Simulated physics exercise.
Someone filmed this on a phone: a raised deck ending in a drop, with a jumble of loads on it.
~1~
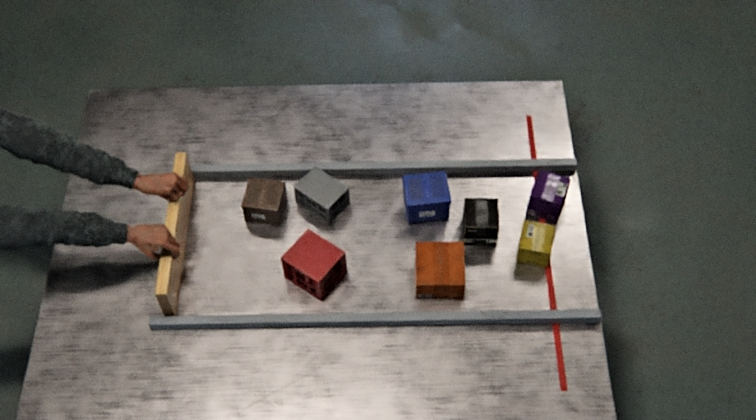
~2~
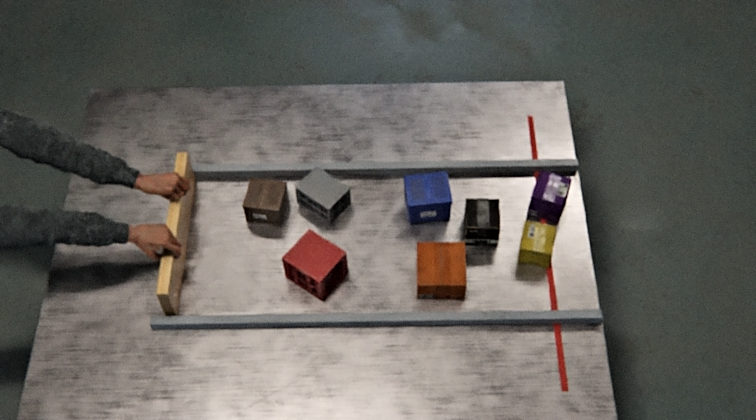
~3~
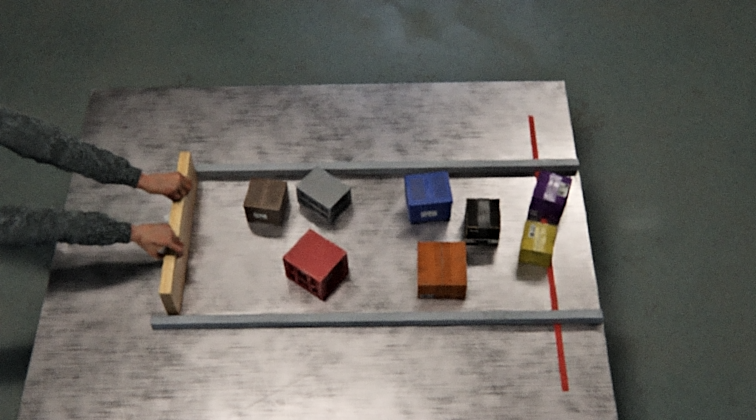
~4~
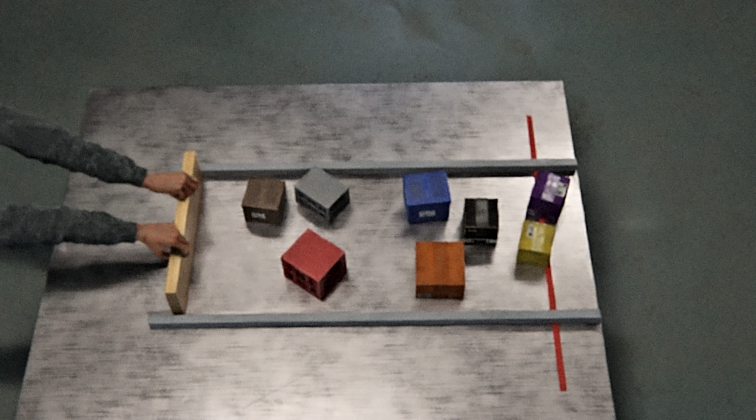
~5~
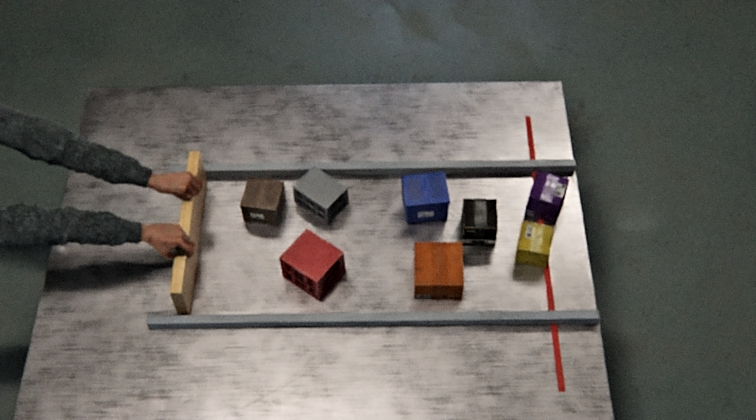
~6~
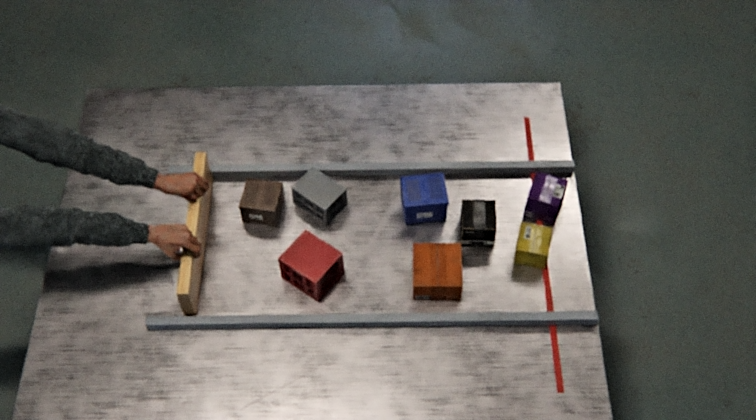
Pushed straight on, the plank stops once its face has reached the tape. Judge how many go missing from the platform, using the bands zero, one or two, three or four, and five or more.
My judgement: Five or more go missing.
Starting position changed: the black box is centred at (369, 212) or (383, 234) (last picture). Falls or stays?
Taking the two places in turn, it holds; holds.
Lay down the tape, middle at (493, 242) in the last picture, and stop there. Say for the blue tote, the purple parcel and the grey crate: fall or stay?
What happens is that the blue tote winds up off it, the purple parcel winds up off it and the grey crate rests in place.
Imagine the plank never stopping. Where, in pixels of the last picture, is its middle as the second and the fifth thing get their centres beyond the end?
Roughly (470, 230) and then roughly (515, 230).
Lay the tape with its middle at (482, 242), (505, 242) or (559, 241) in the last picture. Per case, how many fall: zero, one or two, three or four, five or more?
Well, in the order given, it's three or four, three or four and more than four.
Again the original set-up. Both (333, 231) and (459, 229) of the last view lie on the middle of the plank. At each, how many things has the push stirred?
That makes 5 at the first spot and 8 at the second.
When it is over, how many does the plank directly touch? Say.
It's 2.
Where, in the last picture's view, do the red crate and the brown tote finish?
Red crate: About (570, 250); brown tote: About (557, 196).
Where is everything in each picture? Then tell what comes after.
In the first frame, purple parcel (548, 196); yellow parcel (536, 244); black box (481, 222); plank (176, 233); tape (545, 240).
In the second frame, yellow parcel (537, 244); plank (177, 233).
In the third frame, black box (482, 222); orange parcel (442, 270).
In the fourth frame, purple parcel (548, 196); blue tote (426, 198).
In the fifth frame, yellow parcel (534, 245); grey crate (321, 195).
In the sixth frame, purple parcel (546, 198); yellow parcel (533, 246); black box (478, 224); plank (196, 233); tape (542, 241).
Soon after, none off yet; purple parcel at rest near (546, 198); yellow parcel at rest near (533, 246); black box at rest near (478, 224).
After that, none off yet; purple parcel at rest near (546, 198); yellow parcel displaced a little near (545, 258); black box displaced about its own width near (517, 233).
And then, one off so far; purple parcel on its way down near (611, 221); yellow parcel displaced well along near (596, 277); black box displaced well along near (591, 236).
In the end, the number that fall off is five or more; gone, grey crate, blue tote, orange parcel, black box, yellow parcel and purple parcel.
